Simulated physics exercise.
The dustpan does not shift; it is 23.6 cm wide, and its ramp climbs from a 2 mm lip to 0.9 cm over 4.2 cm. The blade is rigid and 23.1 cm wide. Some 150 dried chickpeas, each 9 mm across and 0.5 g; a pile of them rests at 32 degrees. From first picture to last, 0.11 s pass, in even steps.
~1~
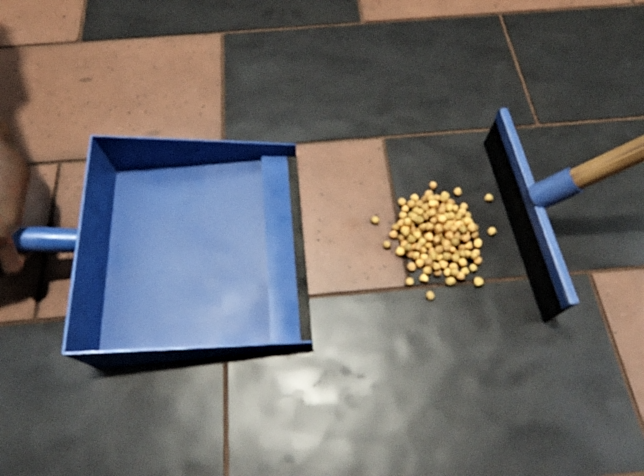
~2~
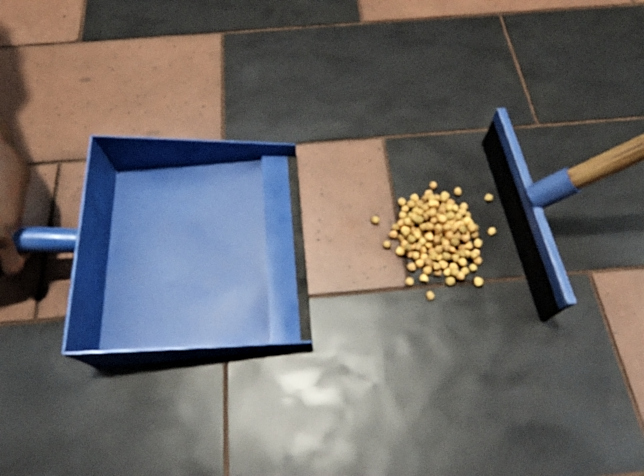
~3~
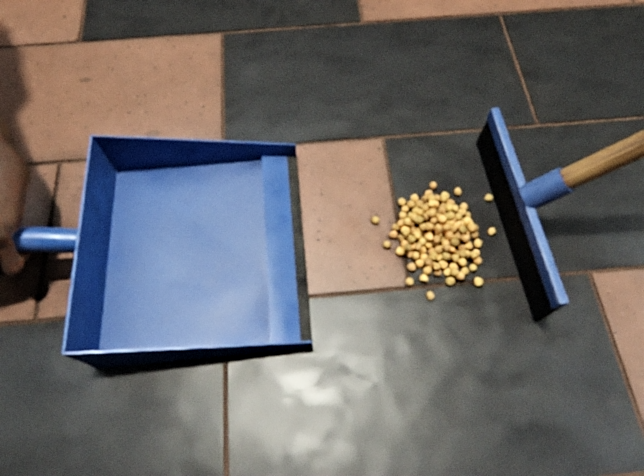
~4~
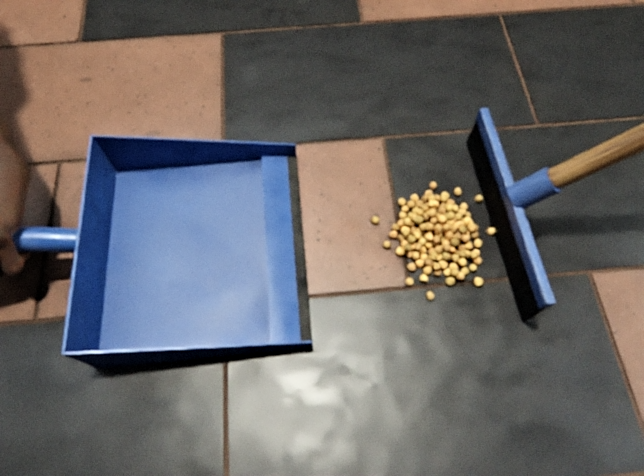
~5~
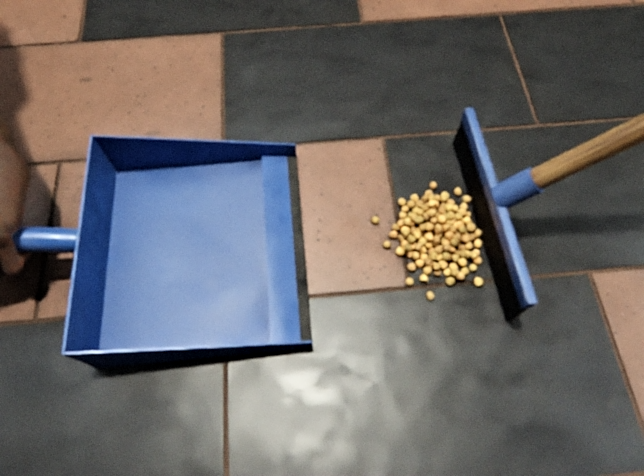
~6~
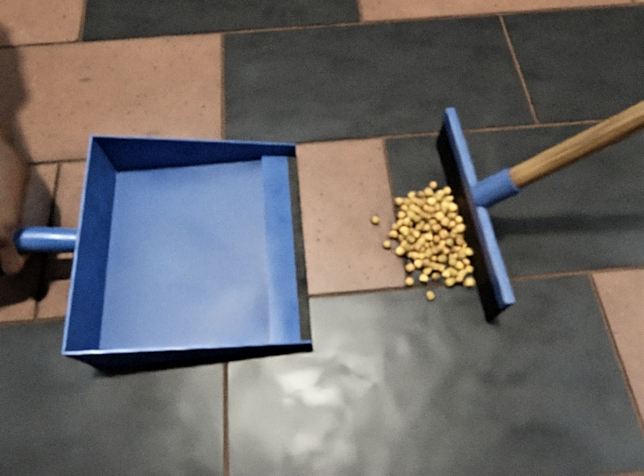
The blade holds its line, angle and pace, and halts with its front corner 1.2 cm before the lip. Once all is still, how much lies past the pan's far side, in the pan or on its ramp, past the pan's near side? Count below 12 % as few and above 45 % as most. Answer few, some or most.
Far side: Few, pan: Most, near side: Few.
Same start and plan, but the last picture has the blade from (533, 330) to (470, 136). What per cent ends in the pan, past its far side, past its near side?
Pan 50, far 5, near 15.
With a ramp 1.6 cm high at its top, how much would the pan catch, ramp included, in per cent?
It would be near 55 per cent.
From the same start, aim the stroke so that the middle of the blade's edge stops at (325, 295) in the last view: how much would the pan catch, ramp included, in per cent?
About 65 per cent.
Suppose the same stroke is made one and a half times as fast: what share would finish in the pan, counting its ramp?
Then about 70 per cent.
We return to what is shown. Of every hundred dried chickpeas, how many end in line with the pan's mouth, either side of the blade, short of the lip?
About 30 per cent.
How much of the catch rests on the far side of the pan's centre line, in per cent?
Roughly 60 per cent.
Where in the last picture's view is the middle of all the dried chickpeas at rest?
At about (284, 236).
Then, 0.10 s after the last picture, middle of the blade 9 cm from the lip; 0 % over the lip, far side 0 %, near side 0 %.
Then, 0.17 s after the last picture, middle of the blade 3 cm from the lip; 20 % over the lip, far side 5 %, near side 0 %.
Then, 0.37 s after the last picture, middle of the blade 2 cm from the lip; 70 % over the lip, far side 5 %, near side 0 %.
In the end, far side 5 %, pan 65 %, near side 0 %, in front of the lip or behind the blade 30 %.
